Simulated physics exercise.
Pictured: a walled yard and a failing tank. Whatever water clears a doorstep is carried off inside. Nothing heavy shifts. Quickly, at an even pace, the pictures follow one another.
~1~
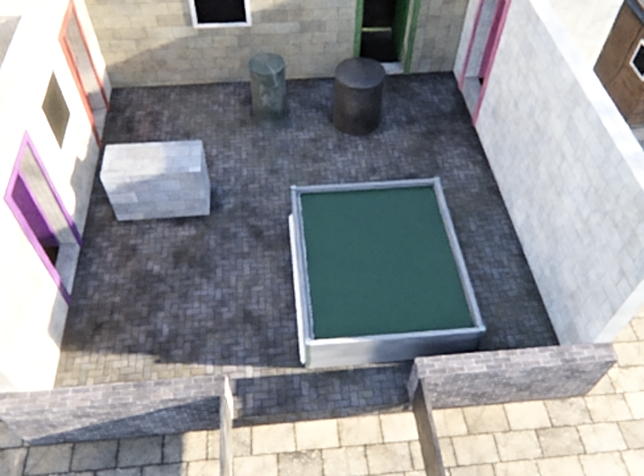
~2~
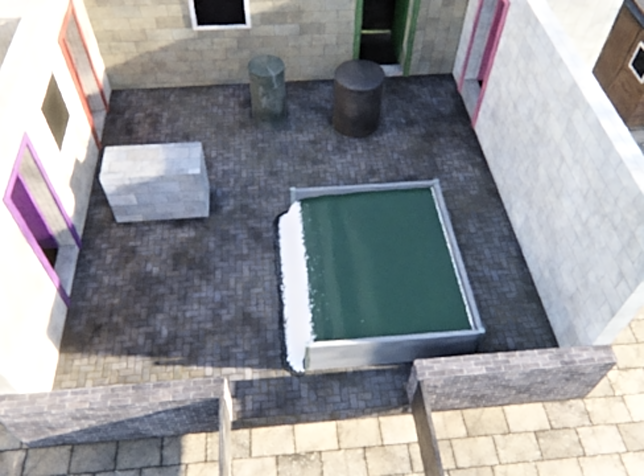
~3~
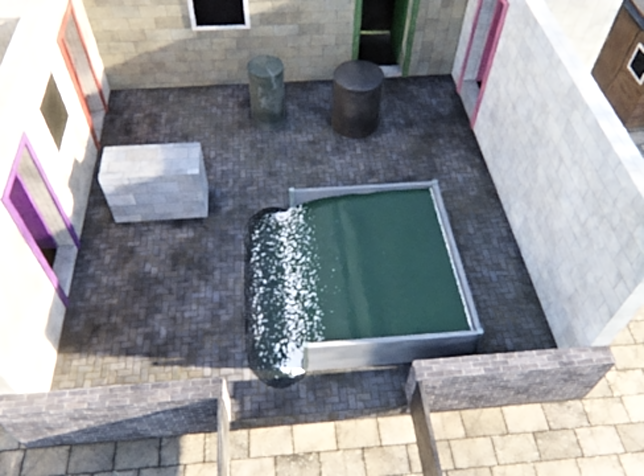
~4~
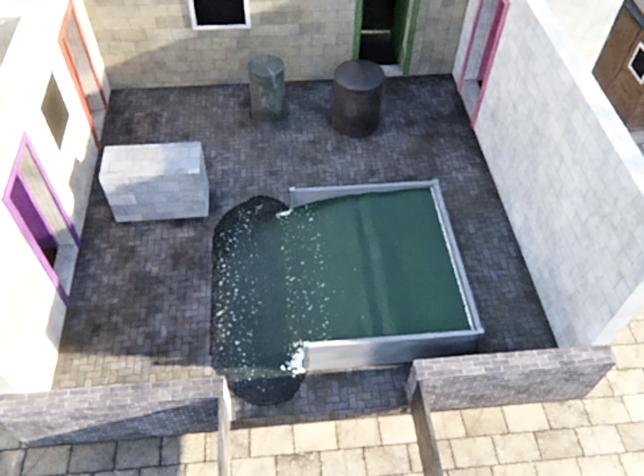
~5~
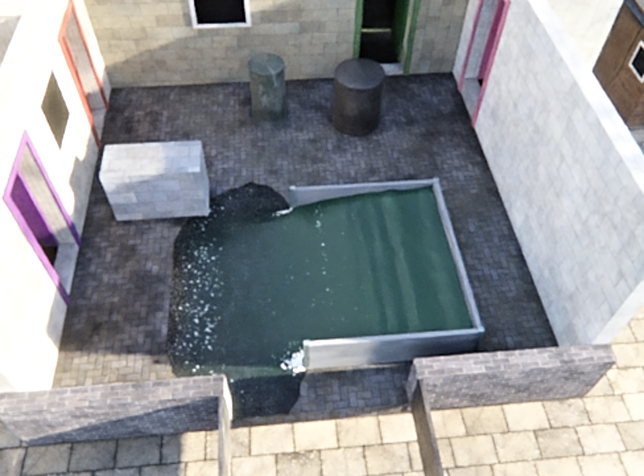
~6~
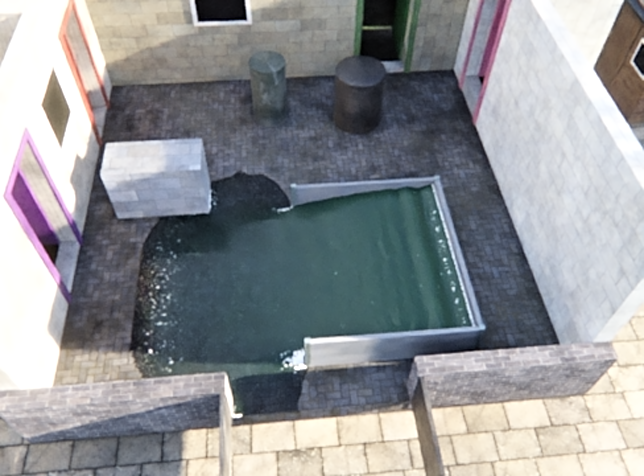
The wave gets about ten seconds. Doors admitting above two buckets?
Purple door above, pink door not above, green door not above, red door not above.
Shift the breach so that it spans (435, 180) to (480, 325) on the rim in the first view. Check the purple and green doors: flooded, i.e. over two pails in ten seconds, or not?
Taking them in turn, purple ends up below and green ends up above.
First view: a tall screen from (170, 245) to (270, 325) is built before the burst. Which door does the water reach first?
It is the purple-painted one.
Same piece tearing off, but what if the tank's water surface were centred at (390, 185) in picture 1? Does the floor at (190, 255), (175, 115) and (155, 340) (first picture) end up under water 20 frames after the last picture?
The first spot ends up sodden, the second sodden and the third sodden.
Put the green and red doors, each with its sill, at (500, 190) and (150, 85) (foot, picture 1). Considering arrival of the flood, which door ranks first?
It would be the purple-painted one, I think.
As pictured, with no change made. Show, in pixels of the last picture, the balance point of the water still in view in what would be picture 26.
Roughly (201, 269).
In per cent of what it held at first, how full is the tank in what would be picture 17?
About 36 per cent.
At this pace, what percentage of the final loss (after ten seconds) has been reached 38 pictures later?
I'd estimate some 70 per cent.
A moment on, water covers 30 % of the floor; the purple door under two buckets in, the pink door not reached, the green door not reached, the red door not reached.
Next, water covers 40 % of the floor; the purple door far over two buckets in, the pink door not reached, the green door not reached, the red door not reached.
Then, water covers 50 % of the floor; the purple door far over two buckets in, the pink door not reached, the green door not reached, the red door wet at the sill, nothing in.
Later, water covers 65 % of the floor; the purple door far over two buckets in, the pink door not reached, the green door not reached, the red door wet at the sill, nothing in.
In the end, water covers 85 % of the floor; the purple door far over two buckets in, the pink door wet at the sill, nothing in, the green door wet at the sill, nothing in, the red door under two buckets in.
